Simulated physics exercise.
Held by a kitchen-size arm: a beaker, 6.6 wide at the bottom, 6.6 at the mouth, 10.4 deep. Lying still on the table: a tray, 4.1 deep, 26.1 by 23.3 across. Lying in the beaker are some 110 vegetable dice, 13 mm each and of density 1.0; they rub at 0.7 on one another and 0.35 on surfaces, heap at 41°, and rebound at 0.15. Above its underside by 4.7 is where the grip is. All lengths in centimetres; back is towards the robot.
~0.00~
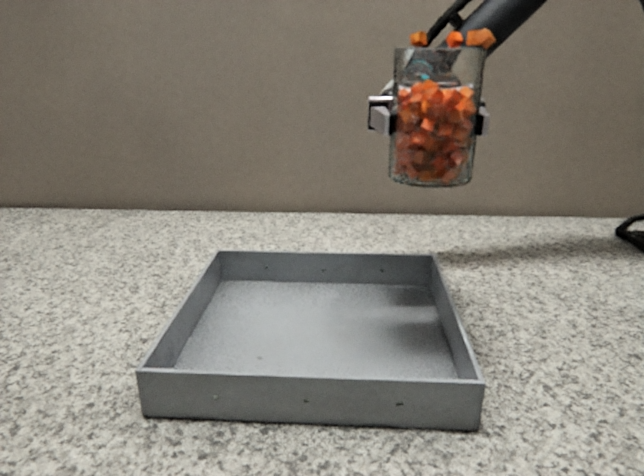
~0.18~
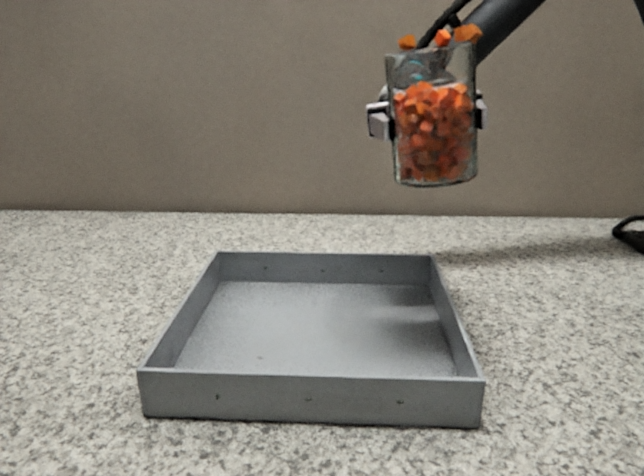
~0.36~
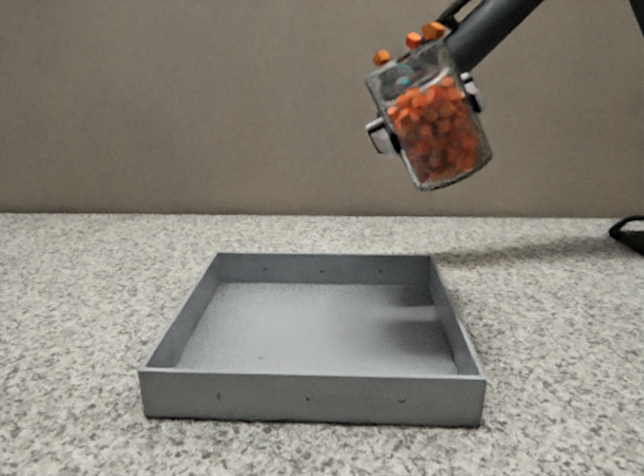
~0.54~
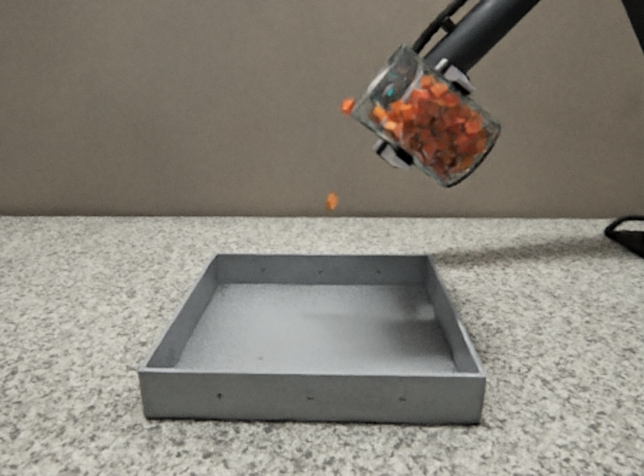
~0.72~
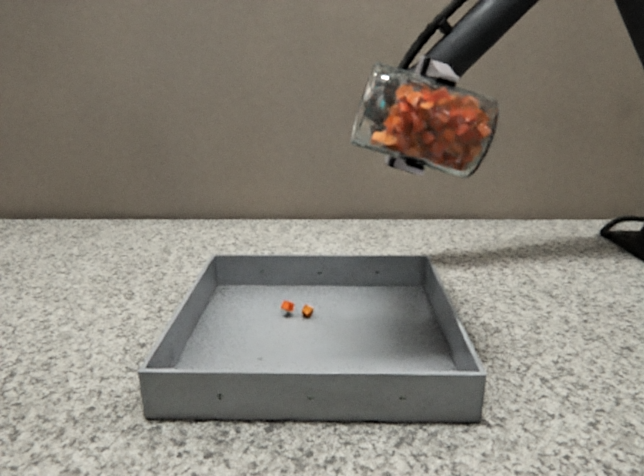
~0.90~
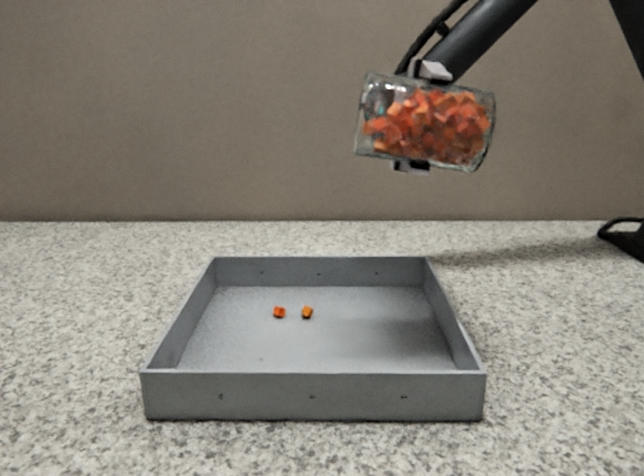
A dark robotic arm reaching in from the upper right holds a clear glass beaker heaped with orange vegetable dice above a shallow grey square tray. The tray sits on a speckled grey tabletop before a plain brownish wall, seen from the front and slightly above by a nearly still camera. The arm tilts the beaker leftward until it lies almost on its side, and two pieces drop into the tray while the rest stay inside.
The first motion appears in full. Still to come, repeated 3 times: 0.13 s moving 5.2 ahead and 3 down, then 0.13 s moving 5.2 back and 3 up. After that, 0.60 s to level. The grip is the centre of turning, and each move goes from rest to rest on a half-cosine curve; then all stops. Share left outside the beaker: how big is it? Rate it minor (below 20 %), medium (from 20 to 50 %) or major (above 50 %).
Rated: Medium.
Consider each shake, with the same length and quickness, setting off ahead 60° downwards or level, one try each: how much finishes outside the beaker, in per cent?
Roughly 5 per cent, then 80 per cent.
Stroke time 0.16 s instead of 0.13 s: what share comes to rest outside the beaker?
The share would be near 15 %.
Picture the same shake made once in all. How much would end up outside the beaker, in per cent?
In that case, some 15 per cent.
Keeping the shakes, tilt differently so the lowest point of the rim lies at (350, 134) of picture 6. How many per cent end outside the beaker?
Roughly 10 percent, give or take.
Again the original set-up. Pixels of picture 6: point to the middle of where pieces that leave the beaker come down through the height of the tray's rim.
Around (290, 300).
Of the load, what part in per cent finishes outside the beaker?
30 per cent, more or less.
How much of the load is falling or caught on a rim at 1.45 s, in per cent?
6 %.
After 1.45 s, tilted 81° forward, highest piece 23 above the table; 84 in the beaker, 16 in the tray, 6 in flight or on a rim.
After 2.00 s, tilted 35° forward, highest piece 25 above the table; 75 in the beaker, 31 in the tray.
After 2.48 s, level, highest piece 25 above the table; 75 in the beaker, 31 in the tray.
After 3.53 s, level, highest piece 25 above the table; 75 in the beaker, 31 in the tray.
At rest, 75 in the beaker, 31 in the tray. That is 29 % outside the beaker.
